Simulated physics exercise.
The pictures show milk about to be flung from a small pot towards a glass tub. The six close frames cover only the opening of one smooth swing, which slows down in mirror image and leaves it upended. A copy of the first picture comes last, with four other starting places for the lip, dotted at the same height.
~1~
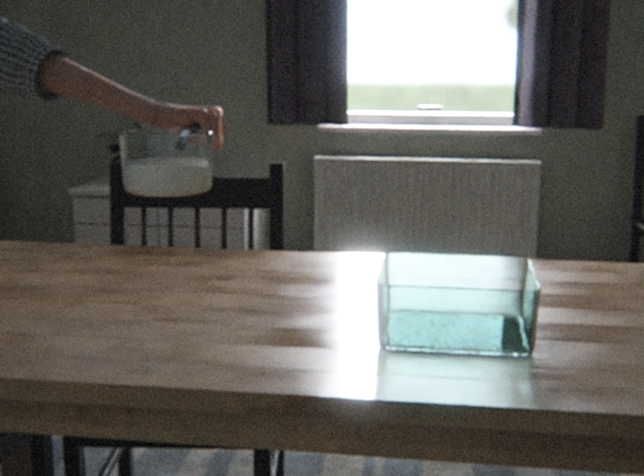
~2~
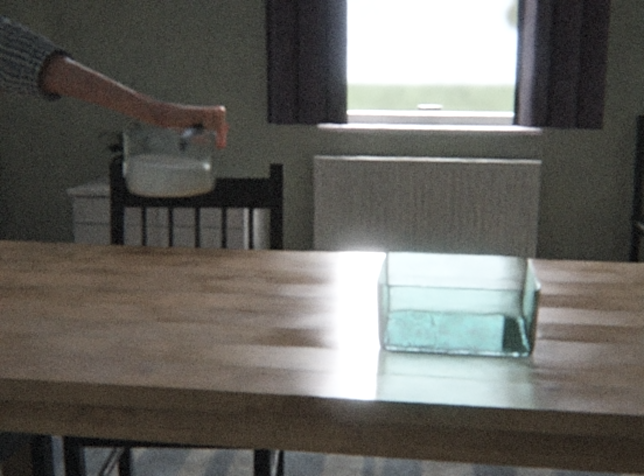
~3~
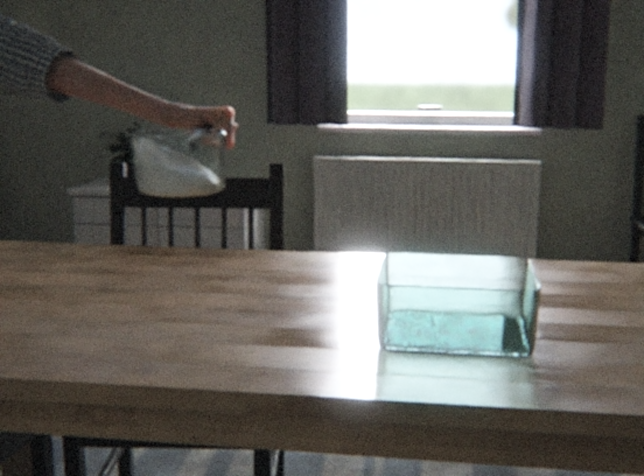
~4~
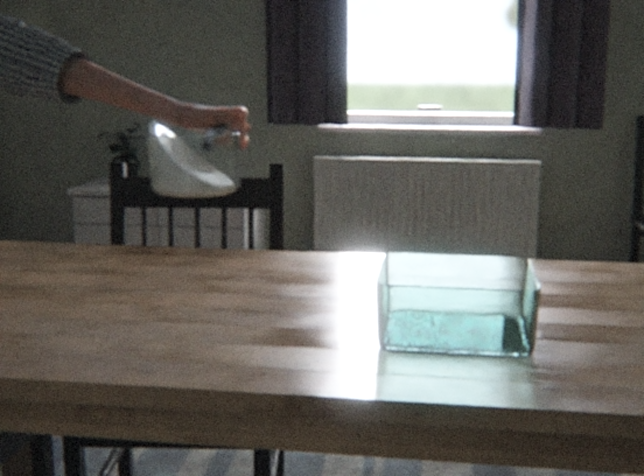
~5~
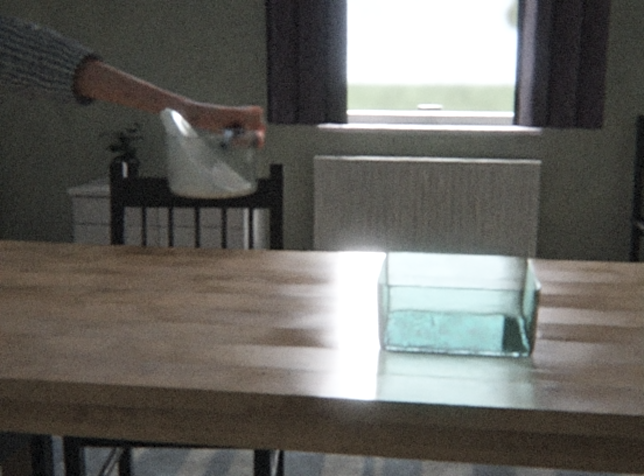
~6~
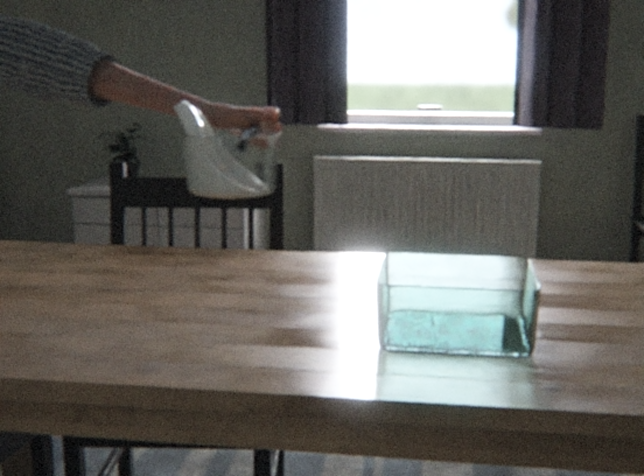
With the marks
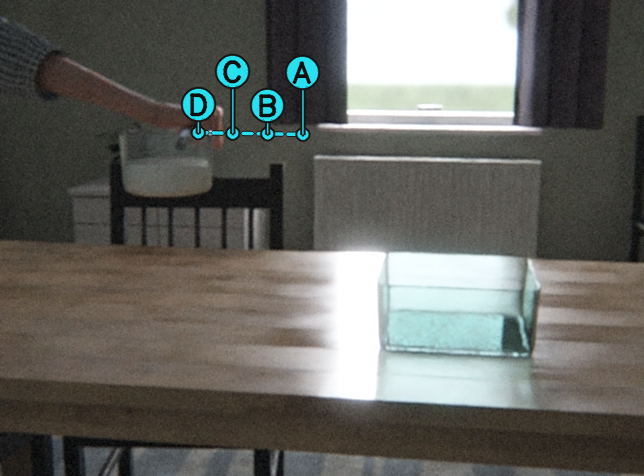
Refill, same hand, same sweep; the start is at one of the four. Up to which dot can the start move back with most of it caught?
The limit is B.
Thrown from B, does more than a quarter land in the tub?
Yes, it does.
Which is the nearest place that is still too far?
C it is.
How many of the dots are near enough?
Two.
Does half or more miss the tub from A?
No.
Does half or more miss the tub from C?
Yes.
In cyan, A at (302, 134); B at (267, 133); C at (232, 133); D at (198, 132).
With A, about 81 % lands in the tub, 3 % falls short and 16 % goes beside or beyond.
With B, about 83 % lands in the tub, 10 % falls short and 7 % goes beside or beyond.
With C, about 35 % lands in the tub, 56 % falls short and 9 % goes beside or beyond.
With D, about 27 % lands in the tub, 70 % falls short and 3 % goes beside or beyond.
